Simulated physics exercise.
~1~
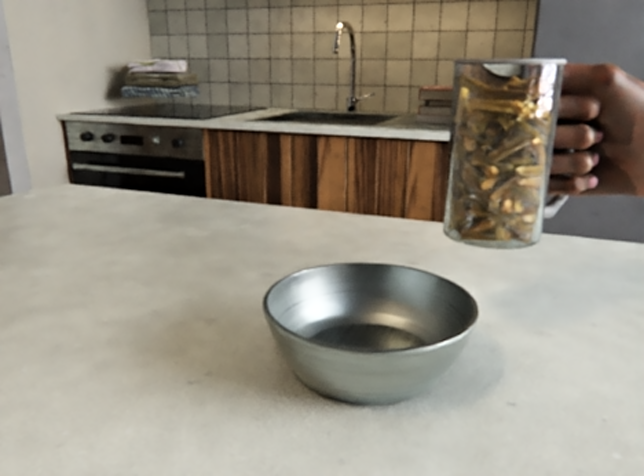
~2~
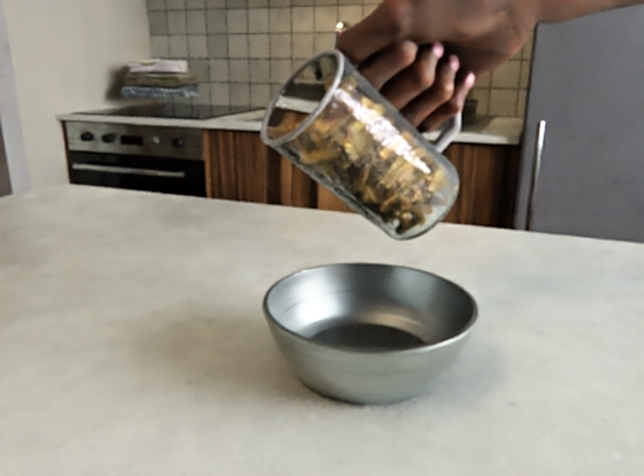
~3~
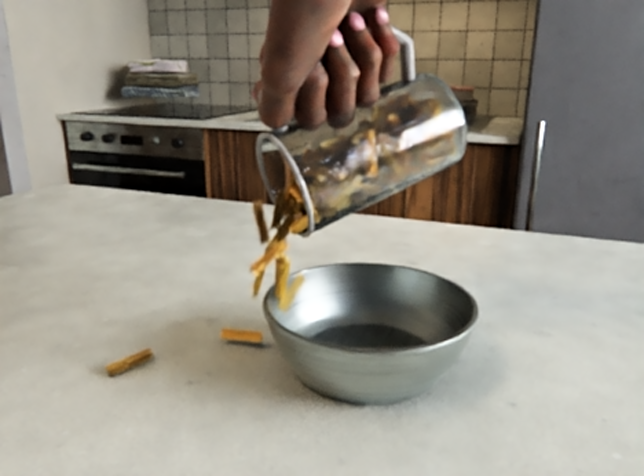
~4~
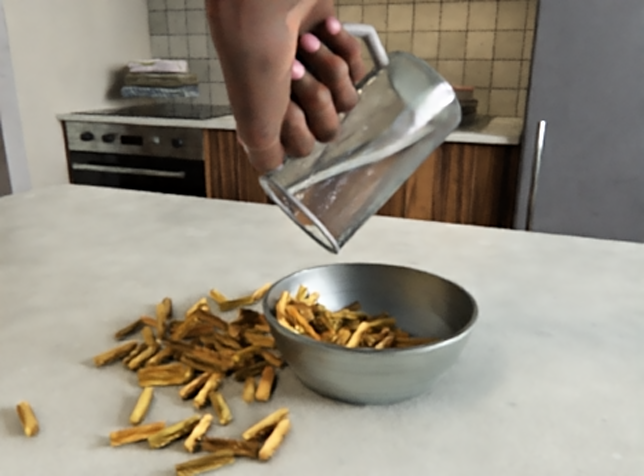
A hand brought a clear cup full of dry pasta pieces over a metal bowl on a pale counter and tipped it to the left until it emptied, leaving some pieces in the bowl and many others scattered beside it on the left.
